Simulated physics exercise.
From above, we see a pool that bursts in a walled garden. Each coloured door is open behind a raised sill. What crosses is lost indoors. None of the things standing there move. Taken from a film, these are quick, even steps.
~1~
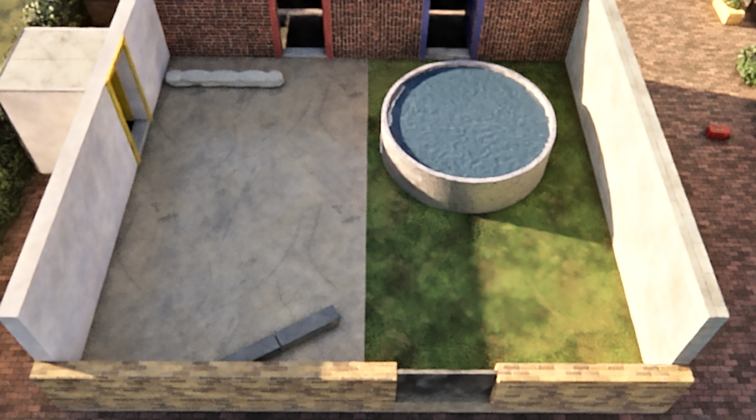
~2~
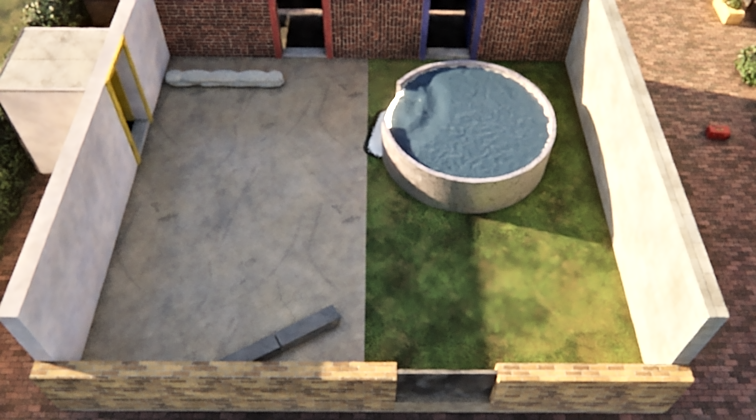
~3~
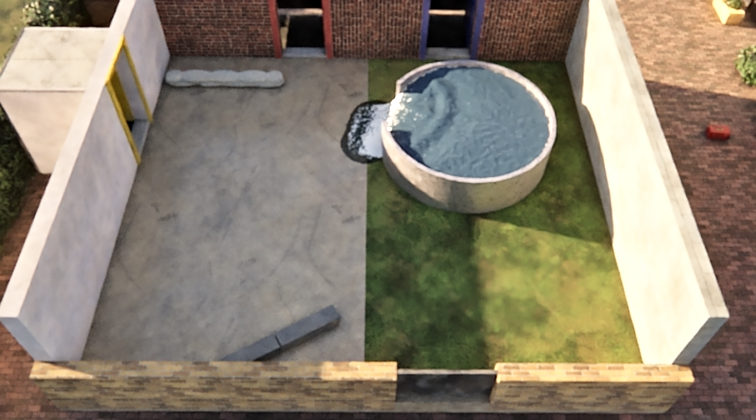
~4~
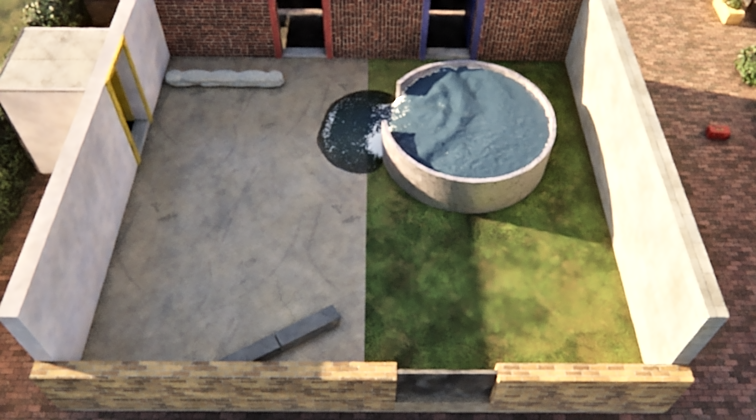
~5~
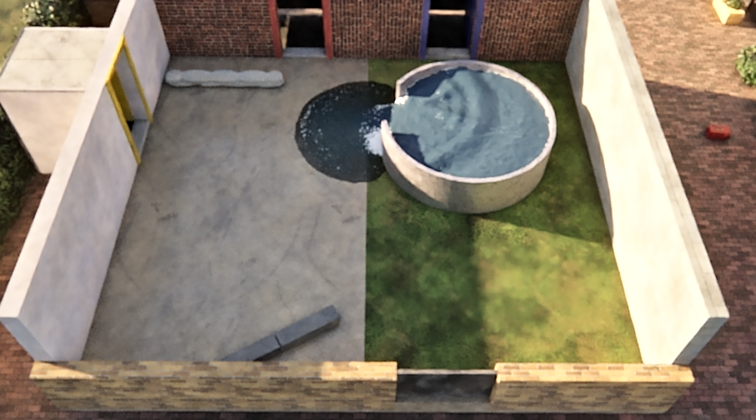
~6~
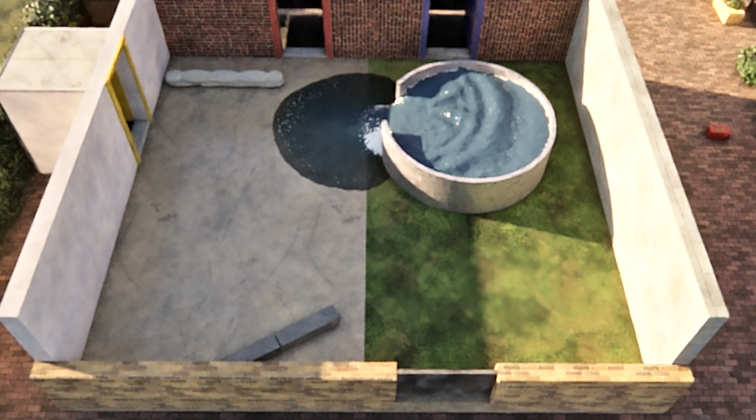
Water breaks through the left side of a round pool in a walled garden, first spilling beside the wall, then spreading leftward across the grey paving in a widening dark puddle while ripples cross the pool's surface.
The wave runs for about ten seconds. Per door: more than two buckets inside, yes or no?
Per door - red door: Yes, yellow door: Yes, blue door: No.
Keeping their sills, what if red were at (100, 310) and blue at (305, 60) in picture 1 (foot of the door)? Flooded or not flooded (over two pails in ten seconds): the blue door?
Lab note: Blue door exceeds it.
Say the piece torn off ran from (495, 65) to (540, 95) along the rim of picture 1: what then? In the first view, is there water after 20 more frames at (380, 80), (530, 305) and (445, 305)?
Taken one by one: Sodden, then unaffected, then unaffected.
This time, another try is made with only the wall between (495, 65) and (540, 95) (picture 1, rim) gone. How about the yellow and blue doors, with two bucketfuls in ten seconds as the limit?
So the yellow door stays beneath it, and the blue door gets past the limit.
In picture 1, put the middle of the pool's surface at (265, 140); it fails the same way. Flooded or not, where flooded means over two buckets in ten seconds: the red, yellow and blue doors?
Result - red fails to reach it, yellow crosses the threshold, blue fails to reach it.
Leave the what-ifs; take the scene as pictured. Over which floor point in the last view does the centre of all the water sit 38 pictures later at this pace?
It's close to (333, 158).
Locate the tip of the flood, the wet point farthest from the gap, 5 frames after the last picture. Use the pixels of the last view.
Close to (199, 90).
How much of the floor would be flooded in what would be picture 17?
My estimate is close to 35 per cent.
A moment on, water covers 25 % of the floor; the red door under two buckets in, the yellow door not reached, the blue door not reached.
Next, water covers 35 % of the floor; the red door over two buckets in, the yellow door under two buckets in, the blue door not reached.
Then, water covers 45 % of the floor; the red door far over two buckets in, the yellow door over two buckets in, the blue door wet at the sill, nothing in.
Later, water covers 55 % of the floor; the red door far over two buckets in, the yellow door far over two buckets in, the blue door wet at the sill, nothing in.
In the end, water covers 80 % of the floor; the red door far over two buckets in, the yellow door far over two buckets in, the blue door wet at the sill, nothing in.
